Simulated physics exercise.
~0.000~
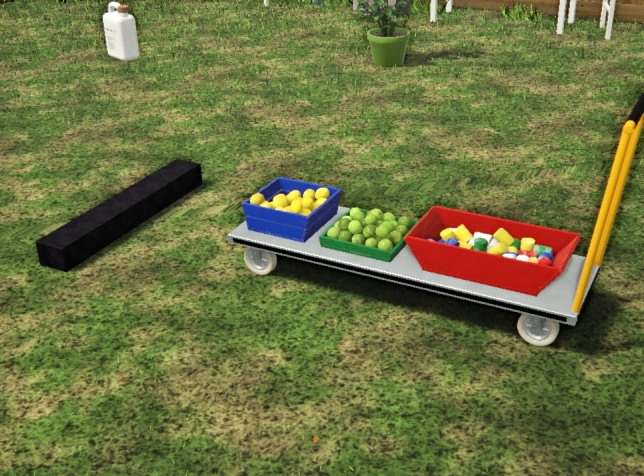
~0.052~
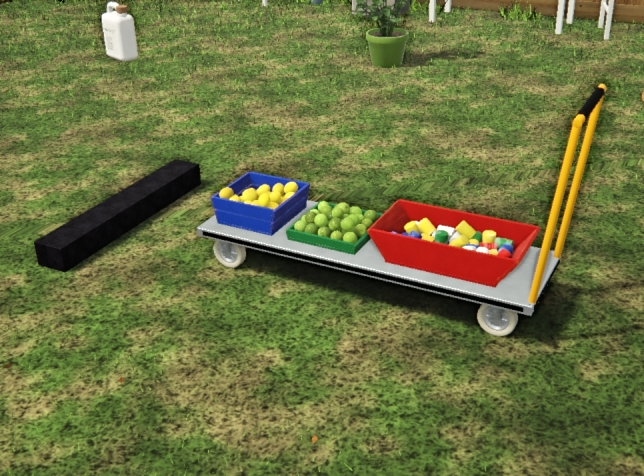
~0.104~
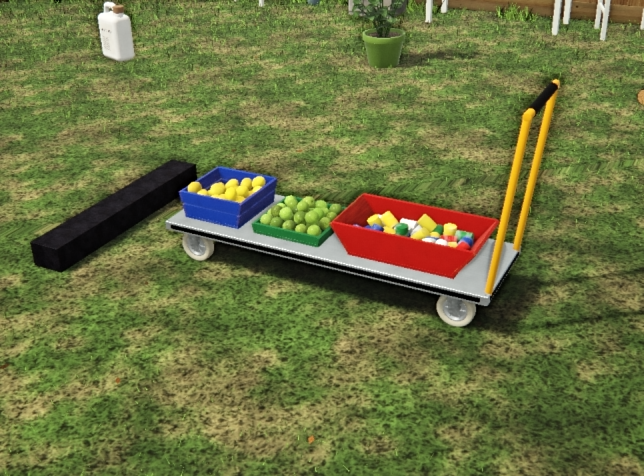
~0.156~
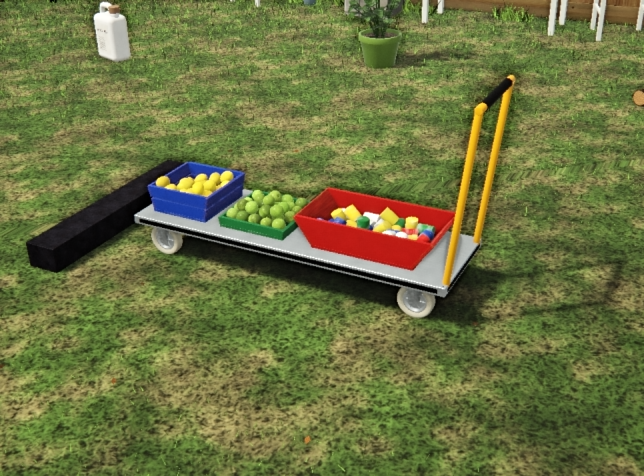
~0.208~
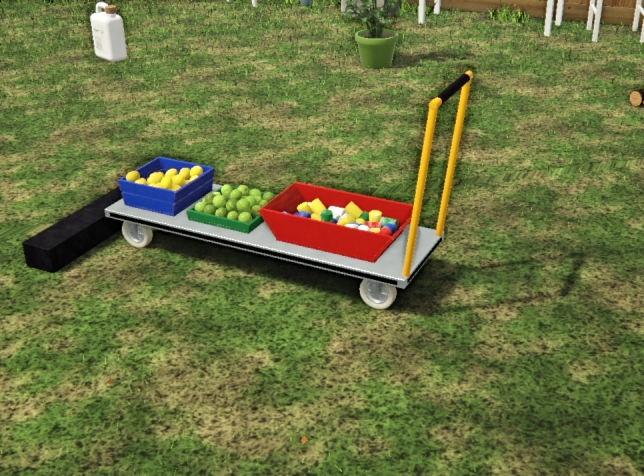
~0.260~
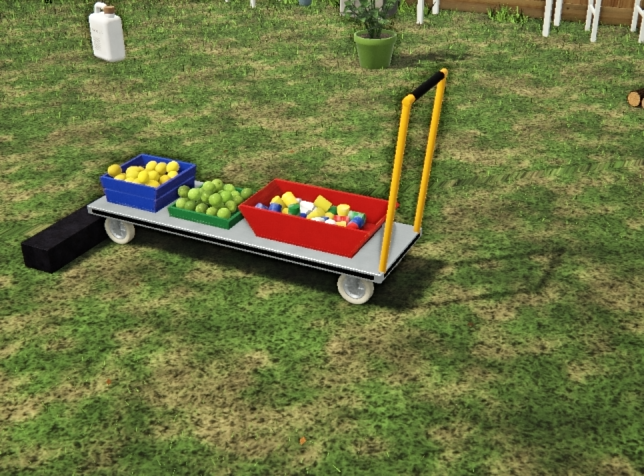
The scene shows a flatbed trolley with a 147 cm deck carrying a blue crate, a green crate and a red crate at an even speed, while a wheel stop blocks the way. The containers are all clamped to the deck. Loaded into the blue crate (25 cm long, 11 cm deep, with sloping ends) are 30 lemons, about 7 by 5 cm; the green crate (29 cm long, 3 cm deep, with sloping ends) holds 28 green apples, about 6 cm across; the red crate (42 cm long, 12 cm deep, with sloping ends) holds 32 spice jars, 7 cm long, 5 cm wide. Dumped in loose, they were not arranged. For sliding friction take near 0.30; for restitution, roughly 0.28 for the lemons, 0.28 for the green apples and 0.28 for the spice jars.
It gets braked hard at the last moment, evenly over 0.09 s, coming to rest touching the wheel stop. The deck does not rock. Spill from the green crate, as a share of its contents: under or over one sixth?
Over one sixth.
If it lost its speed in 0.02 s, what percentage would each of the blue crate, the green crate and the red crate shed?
You'd end up with blue crate at 20 %, green crate at 30 % and red crate at 30 %.
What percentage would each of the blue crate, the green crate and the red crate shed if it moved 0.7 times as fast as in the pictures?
Blue crate 0, green crate 10, red crate 10 per cent.
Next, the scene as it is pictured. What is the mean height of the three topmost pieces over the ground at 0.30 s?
Their middles sit some 34 cm up.
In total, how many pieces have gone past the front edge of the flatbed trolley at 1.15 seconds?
Close to 1.
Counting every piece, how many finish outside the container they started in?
Pieces: Around 16.
After 0.30 s, blue crate 30 in, 0 out, green crate 27 in, 1 out and red crate 32 in, 0 out.
After 0.42 s, blue crate 29 in, 1 out, green crate 21 in, 7 out and red crate 31 in, 1 out.
After 0.65 s, blue crate 28 in, 2 out, green crate 20 in, 8 out and red crate 26 in, 6 out.
Final count (at 1.15 s), blue crate 28 in, 2 out, green crate 20 in, 8 out and red crate 26 in, 6 out. Asked share, 8 of 28, 29 per cent.
